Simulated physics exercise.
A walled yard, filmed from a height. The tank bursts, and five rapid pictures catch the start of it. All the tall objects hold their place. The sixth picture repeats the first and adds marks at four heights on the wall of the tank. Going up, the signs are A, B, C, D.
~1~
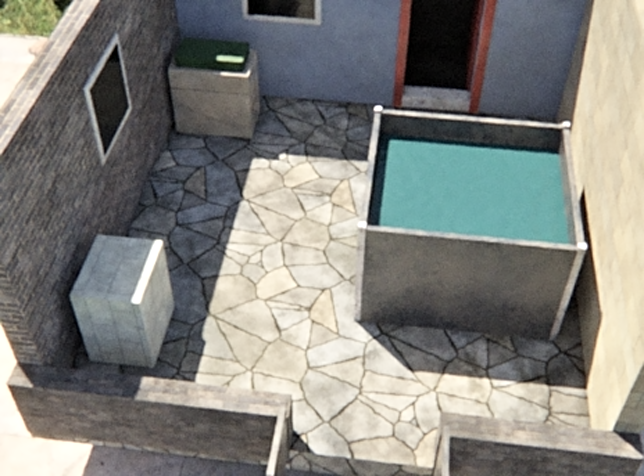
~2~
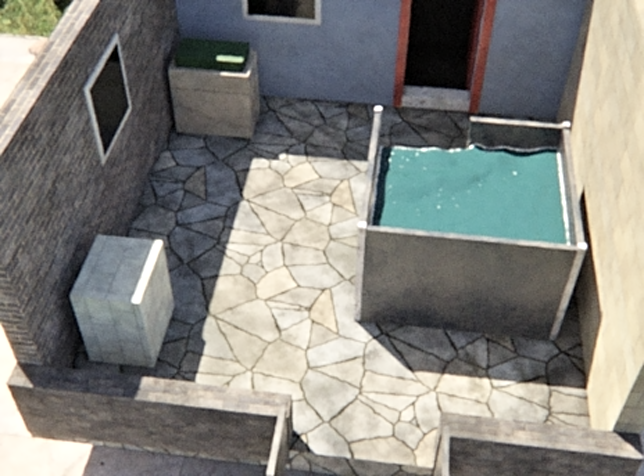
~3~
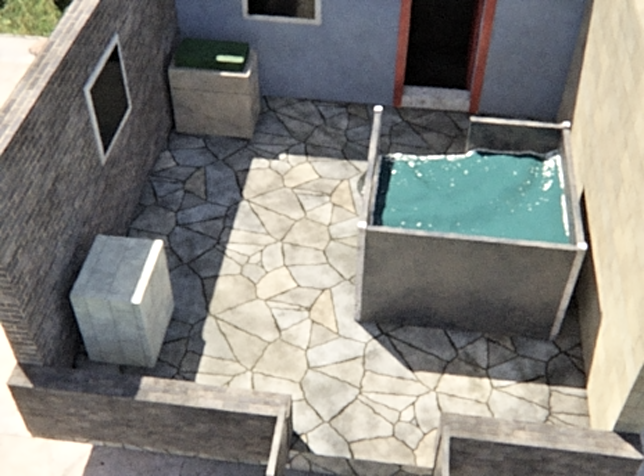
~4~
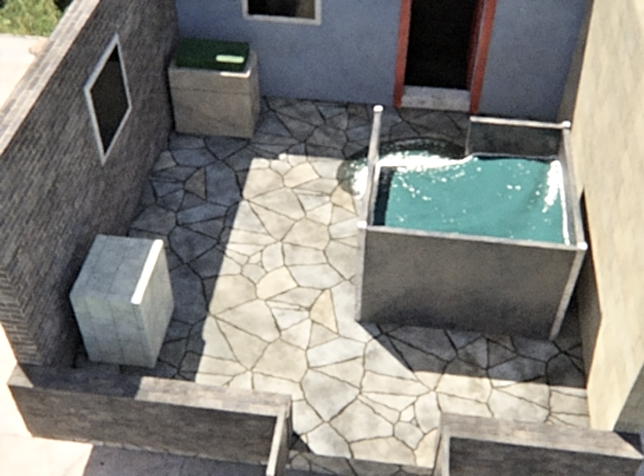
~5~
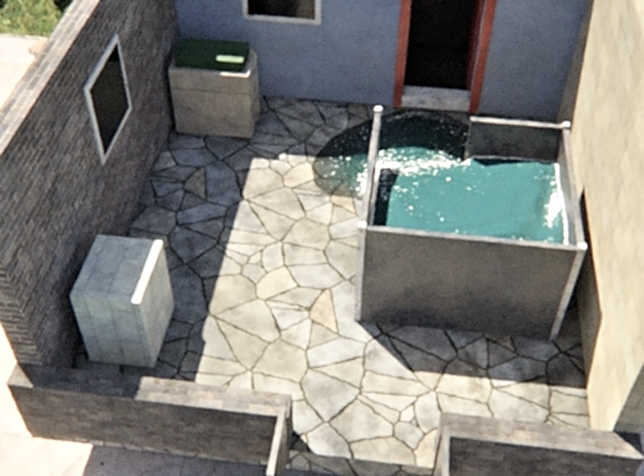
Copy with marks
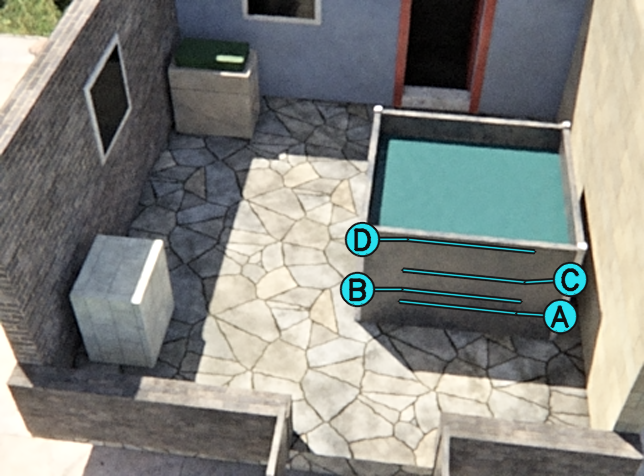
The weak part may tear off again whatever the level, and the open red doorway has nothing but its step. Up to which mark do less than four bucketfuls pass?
A.
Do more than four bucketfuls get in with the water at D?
Yes, it does.
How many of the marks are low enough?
One of the four.
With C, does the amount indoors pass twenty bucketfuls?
Yes, it does.
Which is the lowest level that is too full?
Here it is level B.
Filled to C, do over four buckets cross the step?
Yes, it does.
On the marked copy, A at (458, 307); B at (460, 295); C at (464, 276); D at (470, 245); from the bottom up A, B, C, D.
Choosing A, a bucket or two gets in.
Choosing B, about 10 bucketfuls get in.
Choosing C, dozens of bucketfuls pour in.
Choosing D, dozens of bucketfuls pour in.
